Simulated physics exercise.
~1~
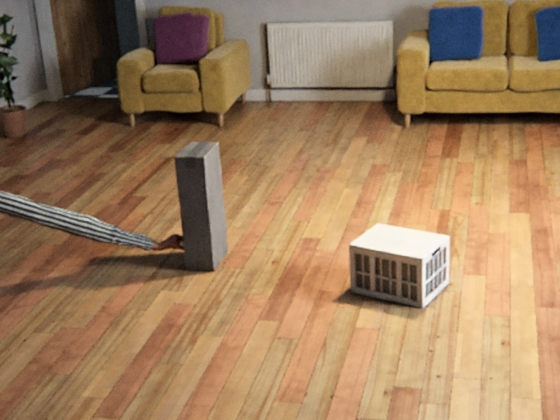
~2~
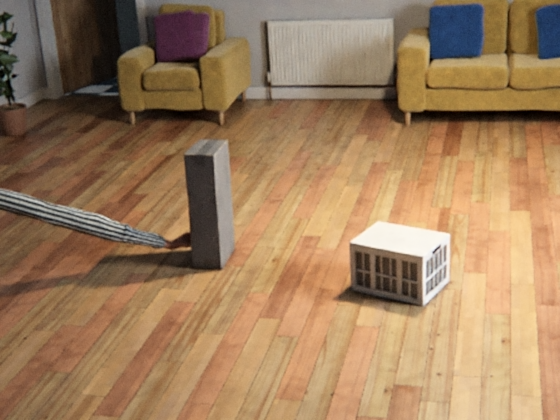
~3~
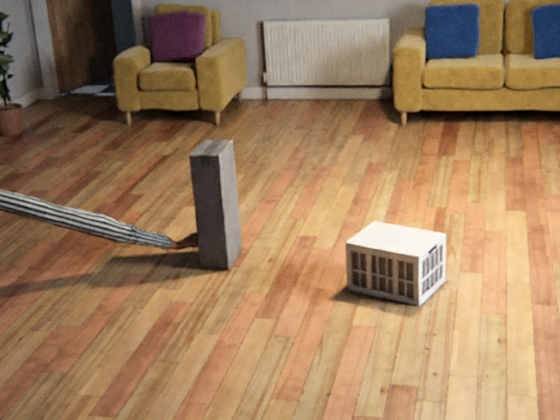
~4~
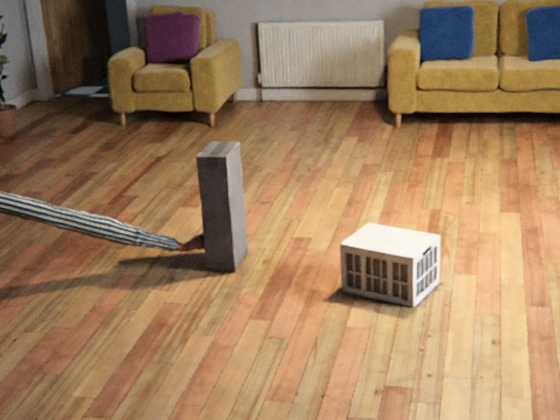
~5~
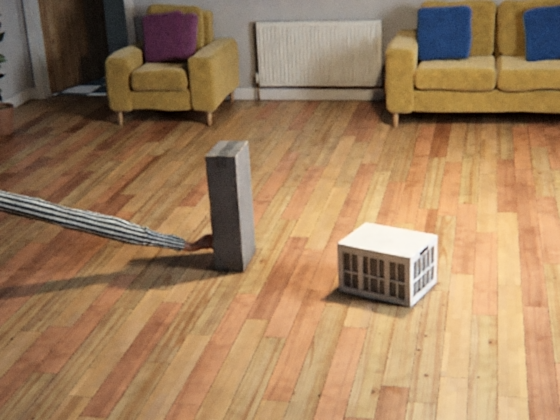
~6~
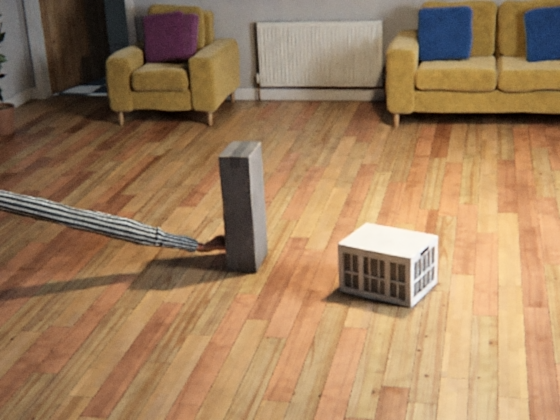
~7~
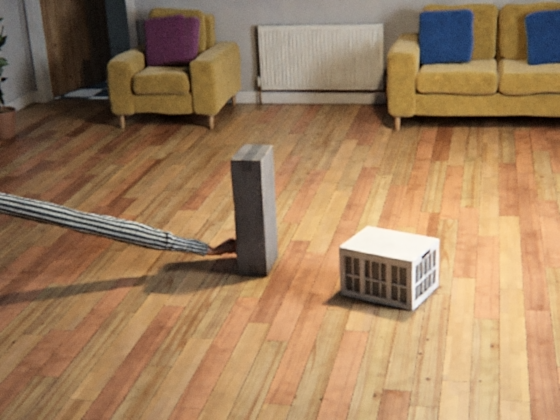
A tall grey box standing on a wooden floor slides slowly to the right as an arm in a striped sleeve pushes it near its base. It stays upright throughout and ends closer to the white crate, which remains in place, with the hand still against it.
